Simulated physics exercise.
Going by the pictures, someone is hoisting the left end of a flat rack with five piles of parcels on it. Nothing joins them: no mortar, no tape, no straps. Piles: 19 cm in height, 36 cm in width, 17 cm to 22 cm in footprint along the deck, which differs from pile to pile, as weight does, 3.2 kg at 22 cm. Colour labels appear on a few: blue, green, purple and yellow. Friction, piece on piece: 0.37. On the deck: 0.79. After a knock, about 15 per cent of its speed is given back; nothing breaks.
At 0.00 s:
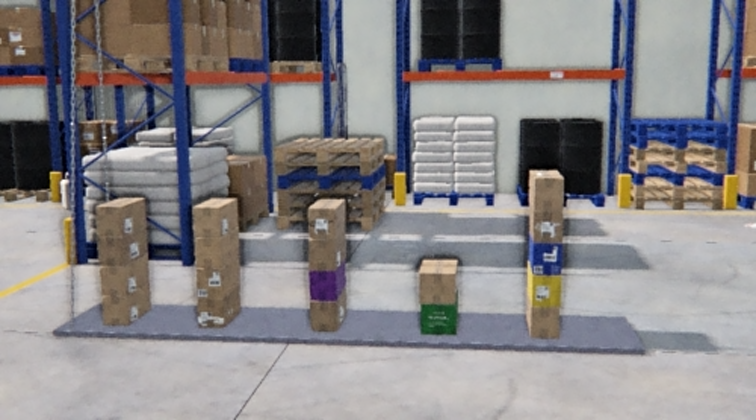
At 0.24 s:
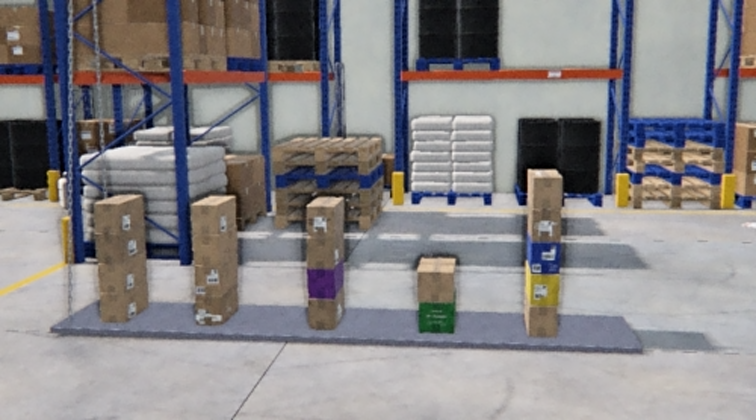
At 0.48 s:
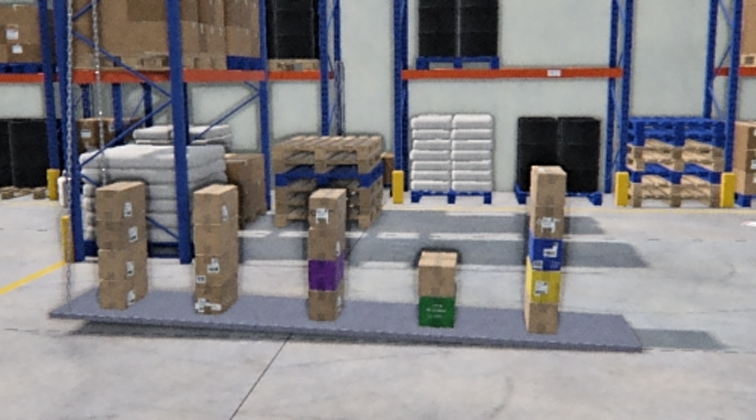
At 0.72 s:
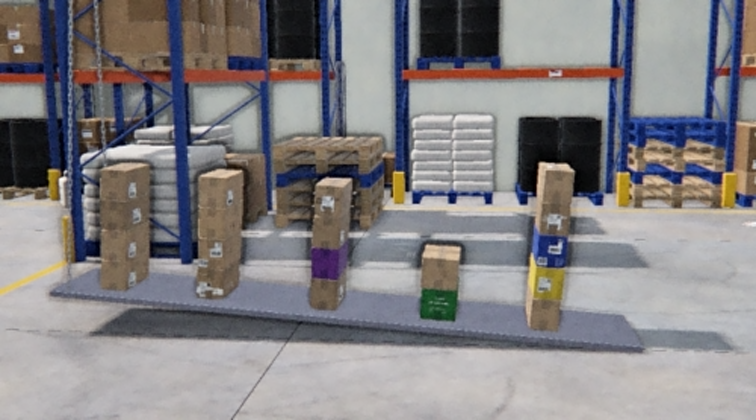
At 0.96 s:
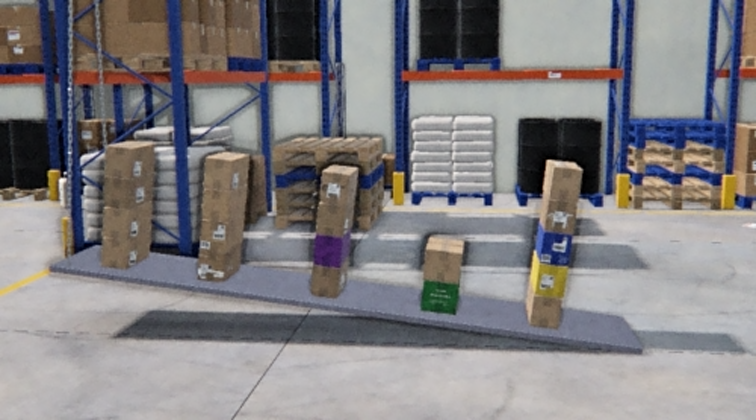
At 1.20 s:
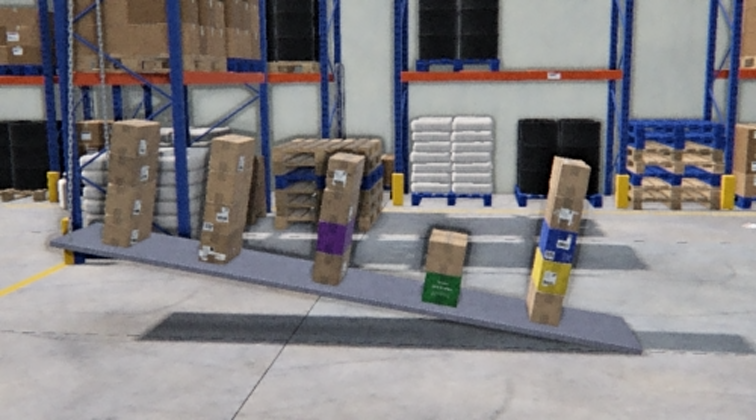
In a warehouse, five stacks of cardboard boxes stood on a long, flat grey platform, some with purple, green, blue or yellow bands, as its left end rose steadily and the stacks leaned right.
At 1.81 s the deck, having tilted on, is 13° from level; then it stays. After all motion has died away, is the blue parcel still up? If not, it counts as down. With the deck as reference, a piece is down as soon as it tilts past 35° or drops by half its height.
No.
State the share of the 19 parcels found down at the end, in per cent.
The share is about 95 in a hundred.
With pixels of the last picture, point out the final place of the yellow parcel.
At about (614, 314).
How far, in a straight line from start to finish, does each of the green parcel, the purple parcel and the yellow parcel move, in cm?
I'd estimate green at 30 cm, purple at 60 cm and yellow at 50 cm.
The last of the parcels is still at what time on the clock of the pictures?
3.5 s or so.
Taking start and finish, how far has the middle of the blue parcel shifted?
Start and end lie near 80 cm apart.
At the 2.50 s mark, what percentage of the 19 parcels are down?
90 percent by then.
After 1.96 s, slope 13°; none of the 19 parcels down, 17 disturbed; blue parcel leaning 21°; yellow parcel leaning 21°.
After 2.50 s, slope 13°; 17 of the 19 parcels down; blue parcel on its side; yellow parcel on its side.
At rest (3.8 s), slope 13°; 18 of the 19 parcels down; blue parcel on its side; purple parcel on its side; yellow parcel on its side. As the last picture would show them, middles, blue parcel near (653, 326), purple parcel near (415, 265).
